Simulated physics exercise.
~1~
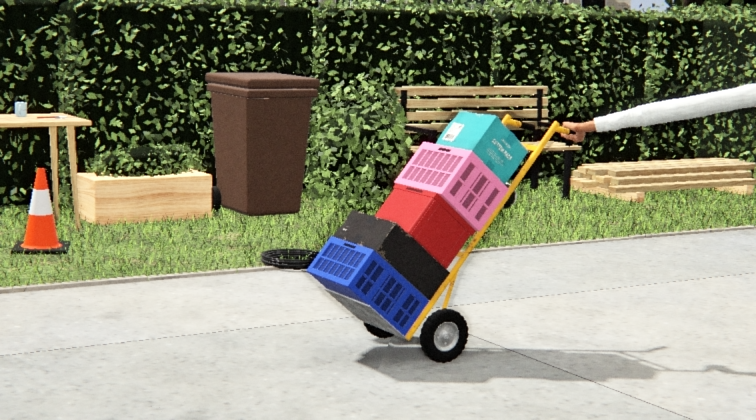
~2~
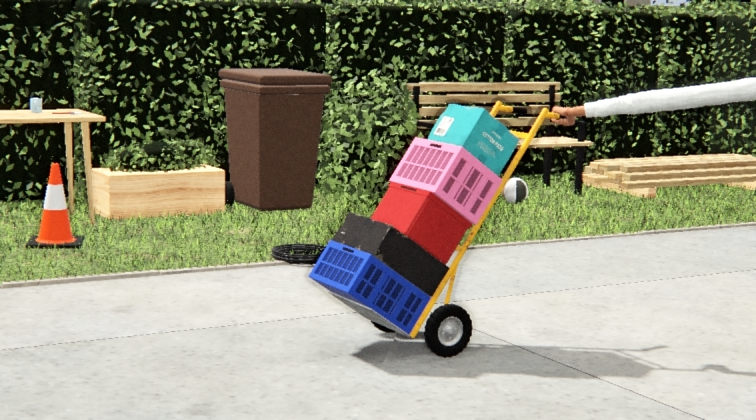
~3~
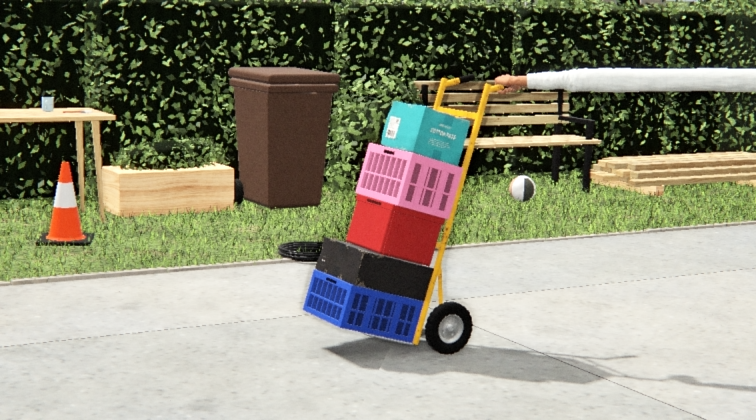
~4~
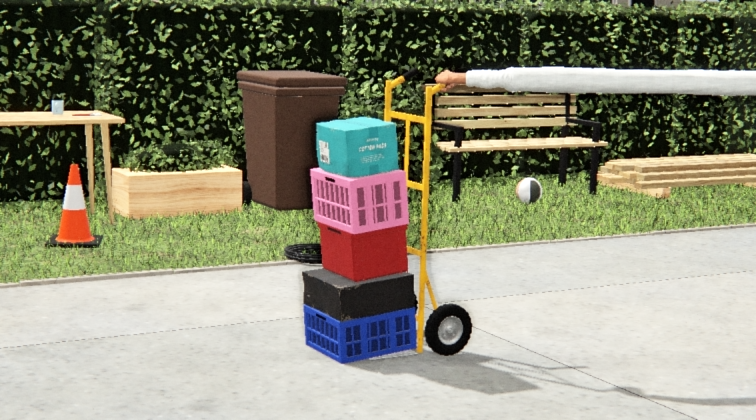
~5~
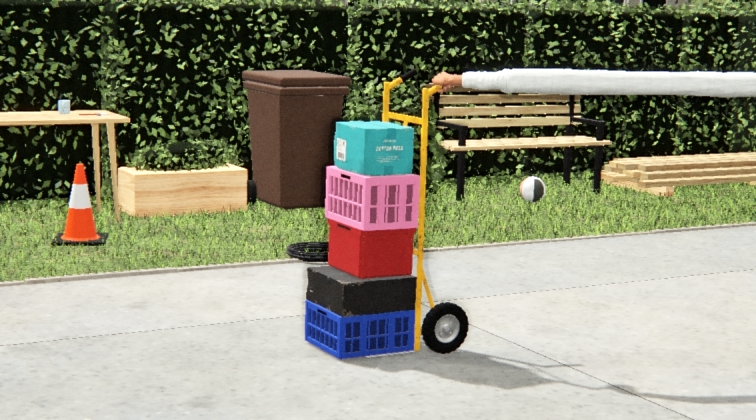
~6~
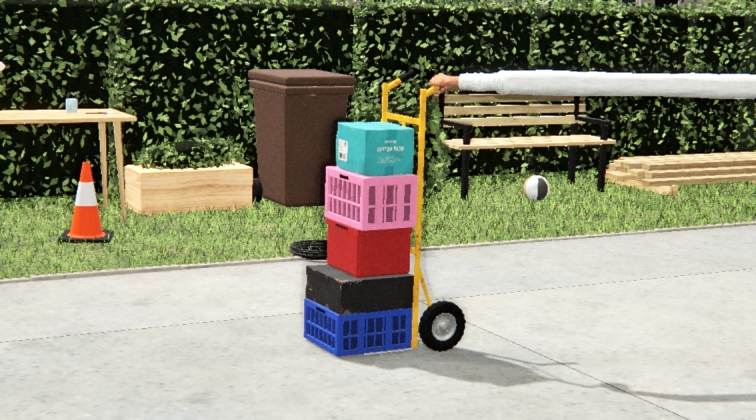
A hand at the end of a white sleeve tipped a yellow sack truck upright on a paved path, its five stacked boxes and crates swinging up with it and wobbling slightly before settling, with the turquoise box still on top.
